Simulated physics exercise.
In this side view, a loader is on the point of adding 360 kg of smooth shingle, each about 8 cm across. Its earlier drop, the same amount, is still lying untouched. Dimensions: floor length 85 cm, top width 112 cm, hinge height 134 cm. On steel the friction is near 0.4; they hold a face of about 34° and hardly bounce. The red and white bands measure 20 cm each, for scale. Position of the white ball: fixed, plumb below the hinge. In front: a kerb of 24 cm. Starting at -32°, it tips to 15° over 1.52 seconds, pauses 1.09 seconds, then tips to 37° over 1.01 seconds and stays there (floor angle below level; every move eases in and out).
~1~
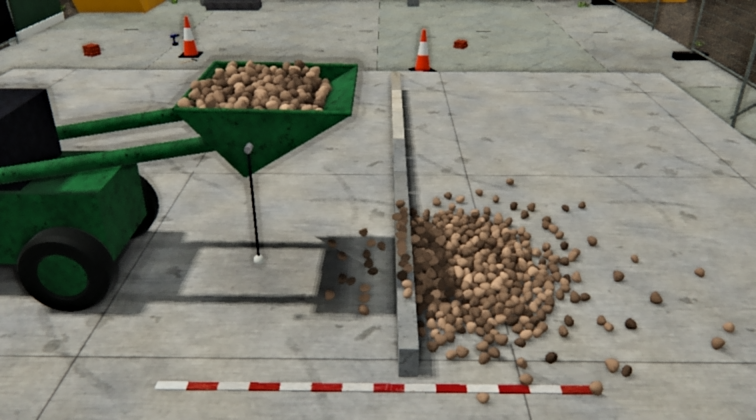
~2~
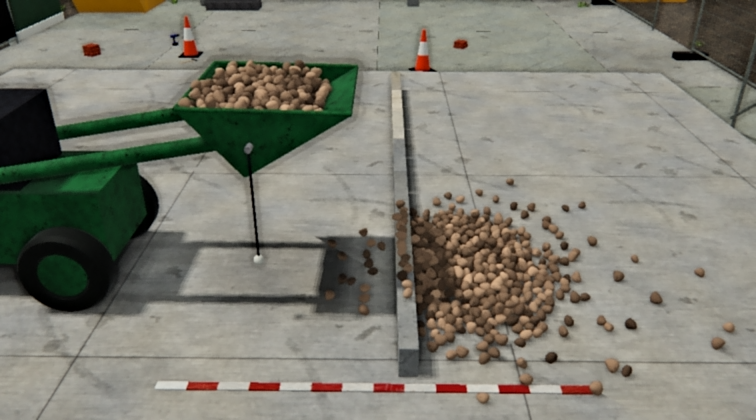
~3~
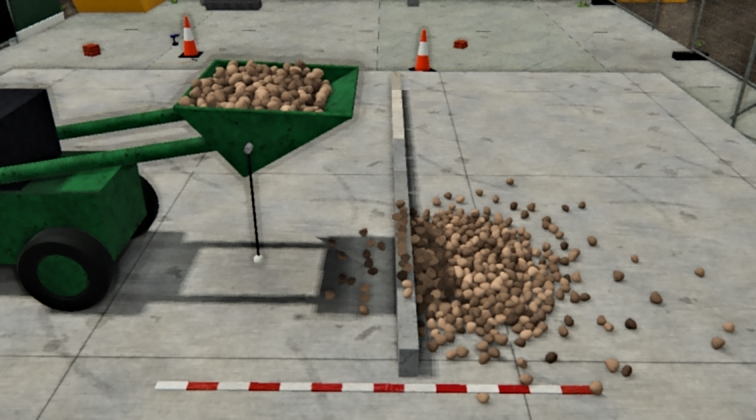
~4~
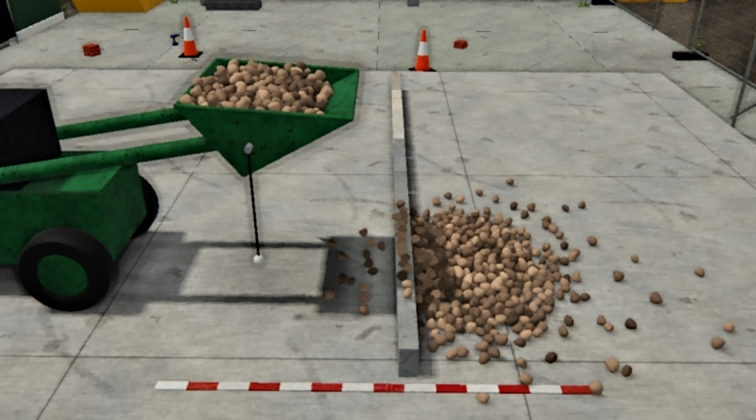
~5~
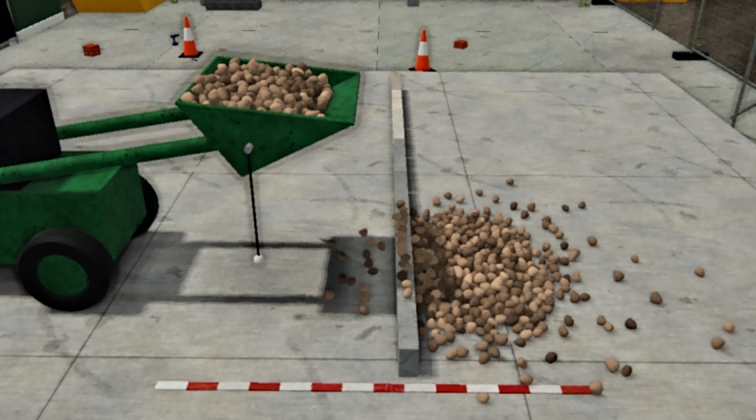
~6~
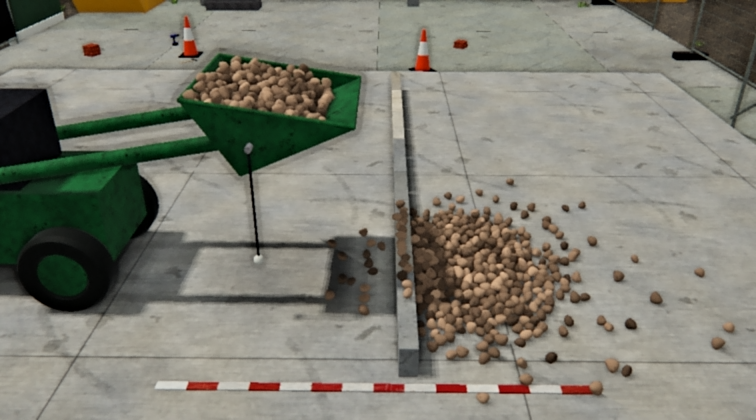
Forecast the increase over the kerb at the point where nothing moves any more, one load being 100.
I would say 29 per cent.
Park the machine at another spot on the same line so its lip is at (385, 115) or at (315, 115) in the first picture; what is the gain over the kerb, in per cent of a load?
The first would add around 75 per cent, the second around 0 per cent.
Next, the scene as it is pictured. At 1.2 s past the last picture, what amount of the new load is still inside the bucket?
Roughly 90 per cent remains inside.
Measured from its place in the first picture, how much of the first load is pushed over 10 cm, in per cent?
5 %.
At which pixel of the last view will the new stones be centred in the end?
Near (381, 262).
Then, 0.7 s after the last picture the floor is at 8°; in per cent of one load, 100 in the bucket, 6 on this side of the kerb, 94 over the kerb; the foremost stones are at (649, 273).
Then, 1.2 s after the last picture the floor is at 15°; in per cent of one load, 89 in the bucket, 17 on this side of the kerb, 94 over the kerb; the foremost stones are at (649, 273).
Then, 3.7 s after the last picture the floor is at 37°; in per cent of one load, 0 in the bucket, 77 on this side of the kerb, 123 over the kerb; the foremost stones are at (649, 273).
Then, 6.3 s after the last picture the floor is at 37°; in per cent of one load, 0 in the bucket, 77 on this side of the kerb, 123 over the kerb; the foremost stones are at (649, 273). Net gain over the kerb, 29.
